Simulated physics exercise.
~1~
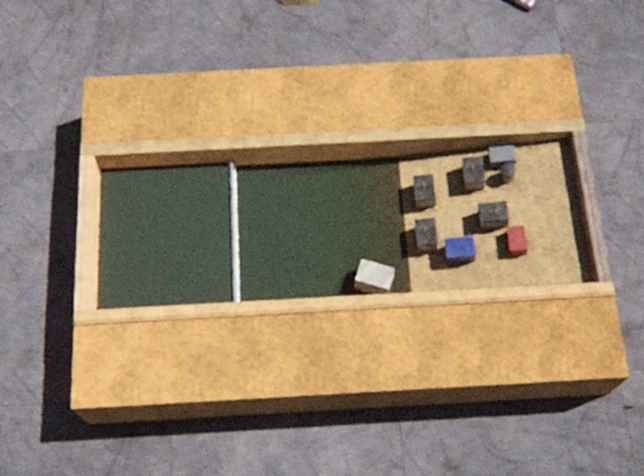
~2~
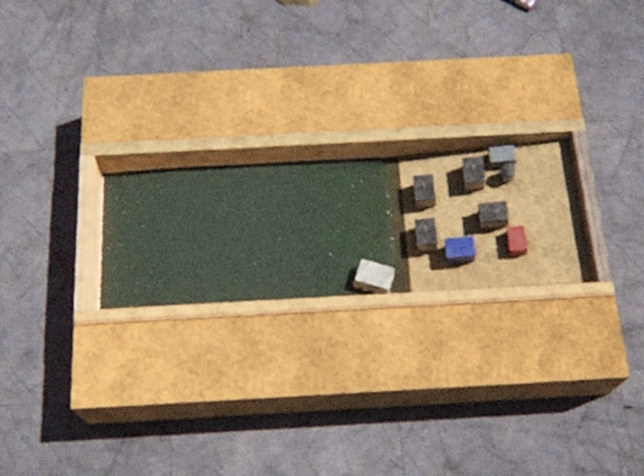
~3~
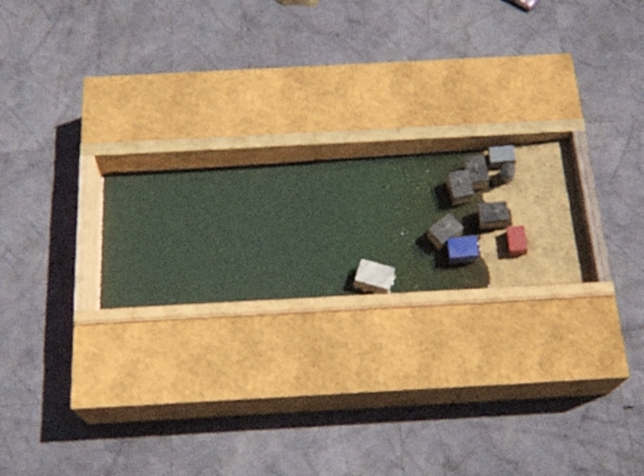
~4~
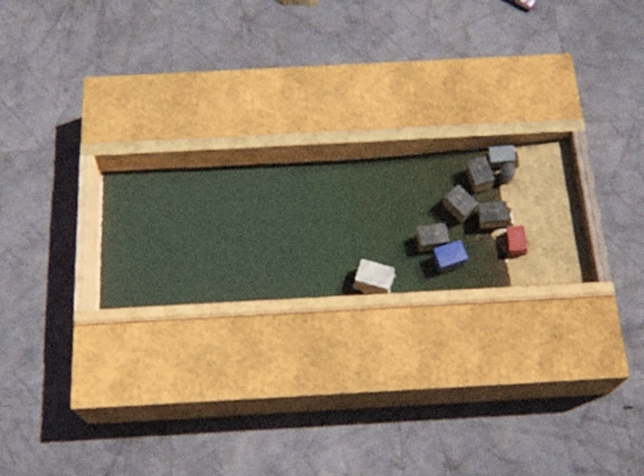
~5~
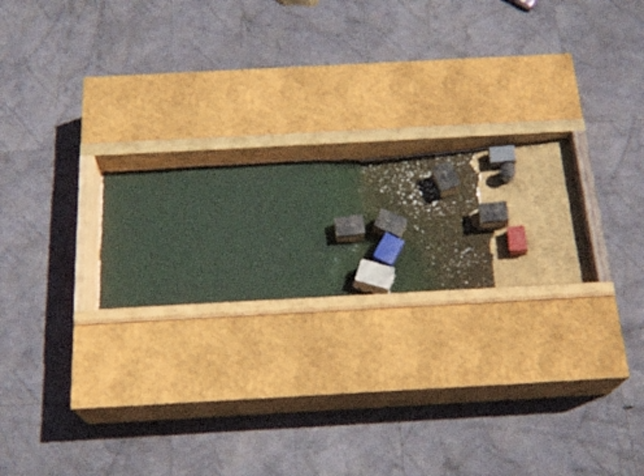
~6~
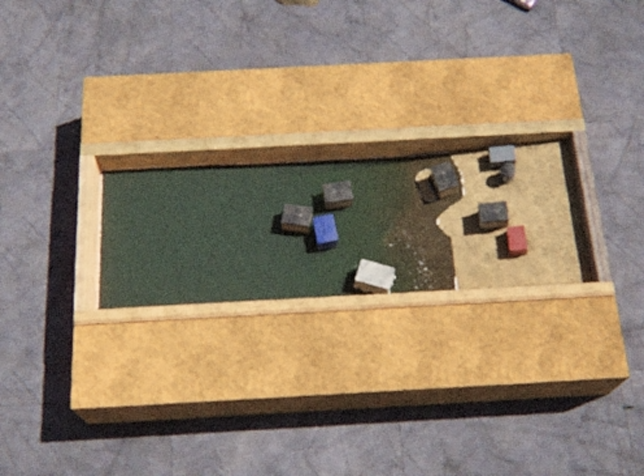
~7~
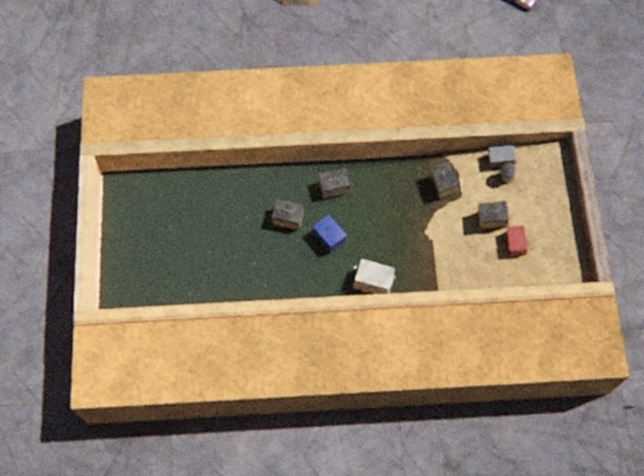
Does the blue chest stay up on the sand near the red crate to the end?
No, the blue chest is carried far off to the left and ends afloat in the green water. The red crate is the one that stays where it was on the sand.
